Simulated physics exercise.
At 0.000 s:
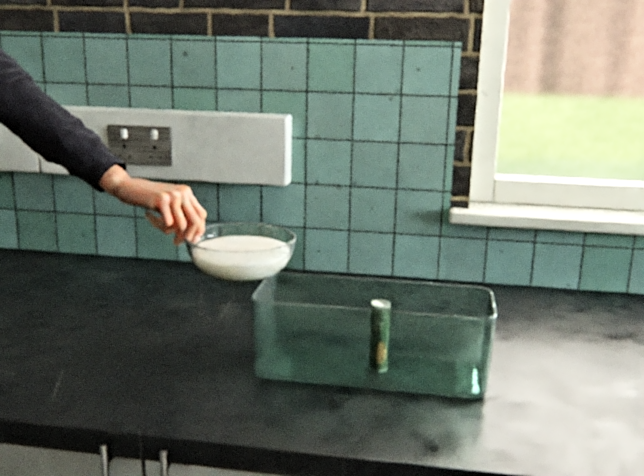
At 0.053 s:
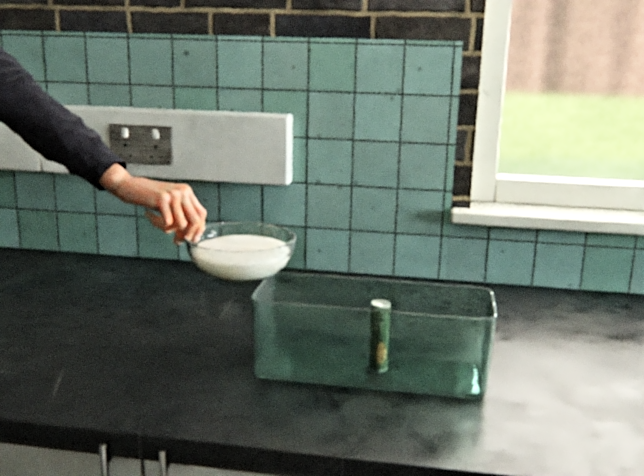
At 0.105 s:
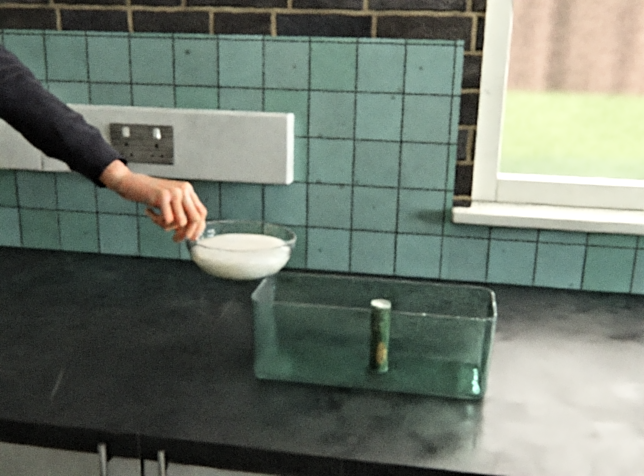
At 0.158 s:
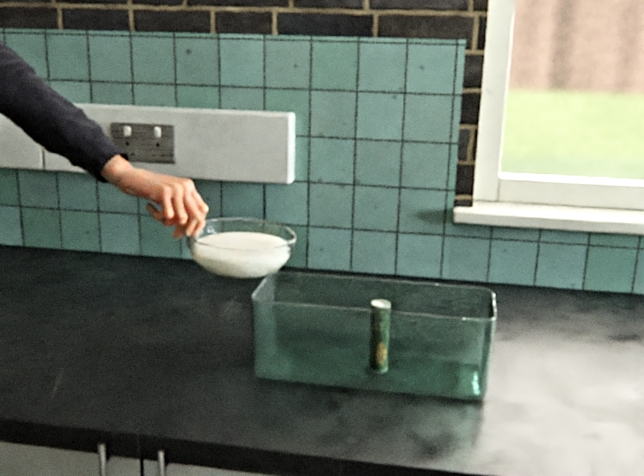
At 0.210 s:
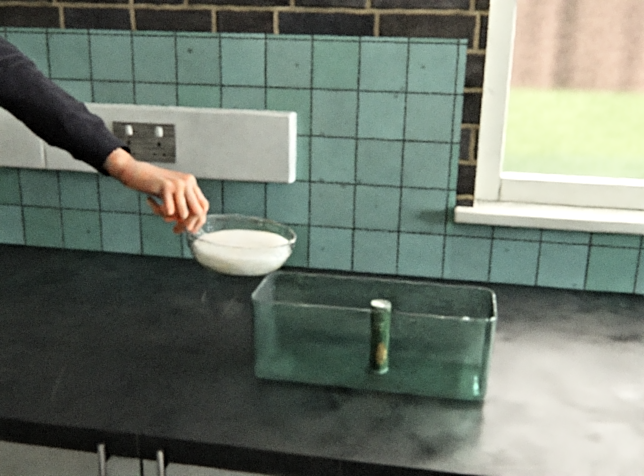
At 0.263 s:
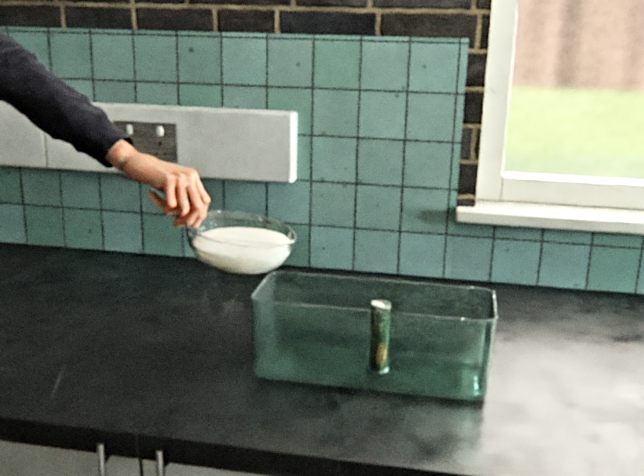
A kitchen counter with a dark worktop is seen from the front and slightly above, backed by teal tiles, dark brick, a white-framed window at right and a pale panel with sockets at left. A dark-sleeved arm reaches in from the left, holding a clear bowl of white milk beside a long greenish glass basin with a small green tin standing within its outline. The hand keeps the bowl nearly still, then tilts it slightly to the right, while the view barely shifts.
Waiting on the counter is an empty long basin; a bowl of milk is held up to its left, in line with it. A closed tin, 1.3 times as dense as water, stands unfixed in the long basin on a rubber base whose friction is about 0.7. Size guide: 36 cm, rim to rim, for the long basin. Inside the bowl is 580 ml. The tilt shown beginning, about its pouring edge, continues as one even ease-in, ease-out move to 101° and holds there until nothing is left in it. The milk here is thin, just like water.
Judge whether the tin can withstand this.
I expect it will stay vertical.
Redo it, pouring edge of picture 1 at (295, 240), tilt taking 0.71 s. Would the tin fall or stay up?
Then it tips over.
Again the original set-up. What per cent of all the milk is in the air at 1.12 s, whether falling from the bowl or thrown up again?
8 per cent, roughly.
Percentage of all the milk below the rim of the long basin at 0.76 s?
Close to 16 in a hundred.
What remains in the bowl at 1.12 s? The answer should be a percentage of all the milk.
I'd estimate some 2 per cent.
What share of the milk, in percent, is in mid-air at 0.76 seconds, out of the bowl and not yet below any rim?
It comes to about 32 percent.
Then, 0.76 s in, the tilt is 56° and 52 per cent is still to pour; the tin stands where it began.
Then, 1.12 s in, the tilt is 91° and 2 per cent is still to pour; the tin stands where it began.
Then, 1.50 s in, the tilt is 101° and 0 per cent is still to pour; the tin stands where it began.
Then, 1.91 s in, the tilt is 101° and 0 per cent is still to pour; the tin stands where it began.
Finally, the tin stands where it began.
